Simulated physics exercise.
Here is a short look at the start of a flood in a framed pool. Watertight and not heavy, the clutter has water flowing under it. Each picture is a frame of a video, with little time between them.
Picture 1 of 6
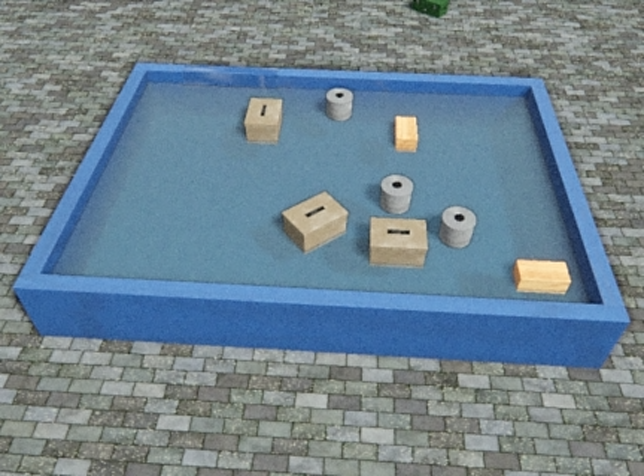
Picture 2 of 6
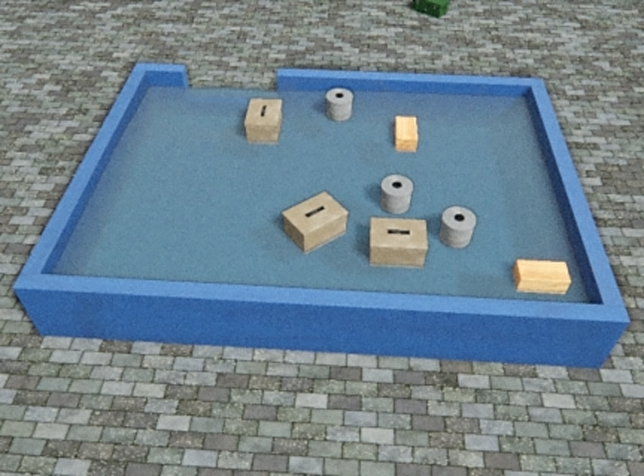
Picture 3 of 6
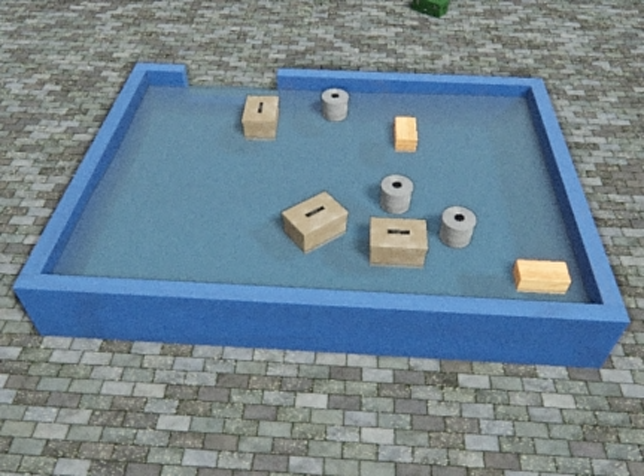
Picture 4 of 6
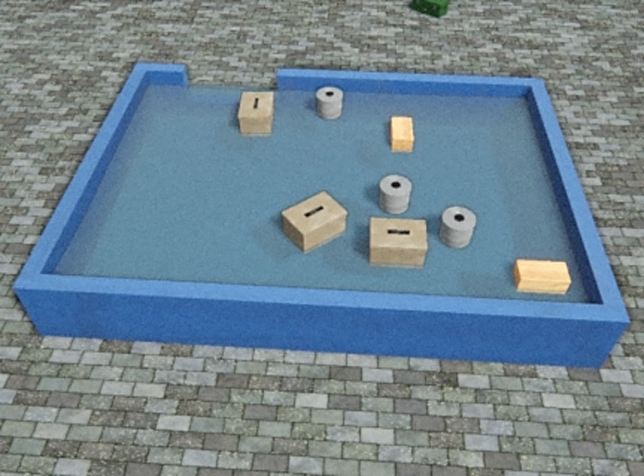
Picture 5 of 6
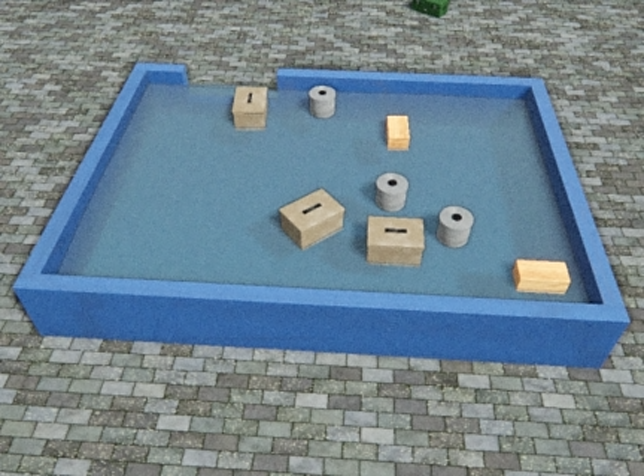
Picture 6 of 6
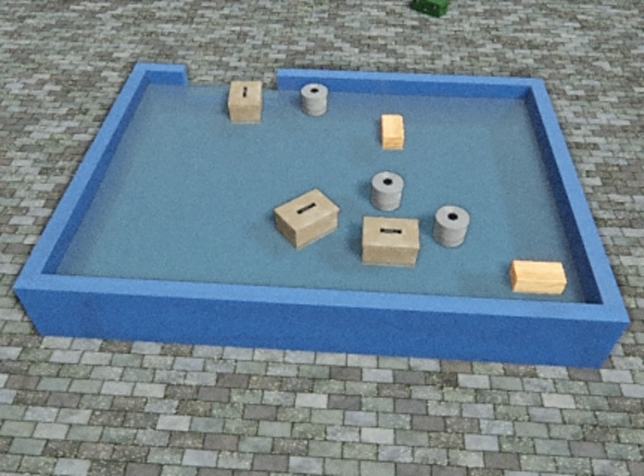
A blue-walled rectangular pool of shallow water sits on grey-green paving, seen from above at an angle by a still camera. Three tan boxes with dark slots, three grey cylinders and two small yellow-orange blocks are scattered across its middle and right. A gap opens in the far wall near the left corner, then the farther objects drift slightly leftward and toward it, the nearer ones barely shifting.
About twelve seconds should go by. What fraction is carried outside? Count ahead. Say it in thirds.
The answer is not even a third.
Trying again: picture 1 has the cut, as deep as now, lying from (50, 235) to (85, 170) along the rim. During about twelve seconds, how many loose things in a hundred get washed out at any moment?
Some 0 in a hundred.
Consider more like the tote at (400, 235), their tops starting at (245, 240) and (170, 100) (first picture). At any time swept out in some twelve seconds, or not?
Copy one still there, copy two taken away.
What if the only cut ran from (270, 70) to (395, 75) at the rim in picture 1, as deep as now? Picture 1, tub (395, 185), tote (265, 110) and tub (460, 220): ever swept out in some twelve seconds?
Following that order: Remains behind; escaped; remains behind.
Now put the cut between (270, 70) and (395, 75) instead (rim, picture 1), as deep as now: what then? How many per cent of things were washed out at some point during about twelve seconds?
It works out at some 40 per cent of the things.
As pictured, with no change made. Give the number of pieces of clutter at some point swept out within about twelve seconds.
You get 2.
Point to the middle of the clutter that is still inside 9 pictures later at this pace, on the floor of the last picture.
Mean floor position: Approx. (391, 245) px, last view.
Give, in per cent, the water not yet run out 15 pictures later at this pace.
I'd put it close to 78 percent.
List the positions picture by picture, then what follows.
A tote at (264, 111) floats; a tub at (340, 96), afloat; 0 of 8 have shifted, in the first frame.
A tote at (264, 112), afloat; a tub at (339, 96), afloat; 0 of 8 have shifted, in the second frame.
A tote at (261, 108) floats, close to its start; a tub at (335, 96), afloat, close to its start; 1 of 8 have shifted, in the third frame.
A tote at (256, 104), afloat, close to its start; a tub at (330, 94) floats, close to its start; 2 of 8 have shifted, in the fourth frame.
A tote at (250, 99) floats, close to its start; a tub at (322, 93), afloat, close to its start; 4 of 8 have shifted, in the fifth frame.
A tote at (245, 93) floats, a stride from its start; a tub at (314, 91), afloat, close to its start; 6 of 8 have shifted, in the sixth frame.
A moment on, 0 of 8 are out; 8 afloat.
Next, 2 of 8 are out; 6 afloat.
Later, 2 of 8 are out; 6 afloat.
In the end, 2 of 8 are out; 6 afloat.
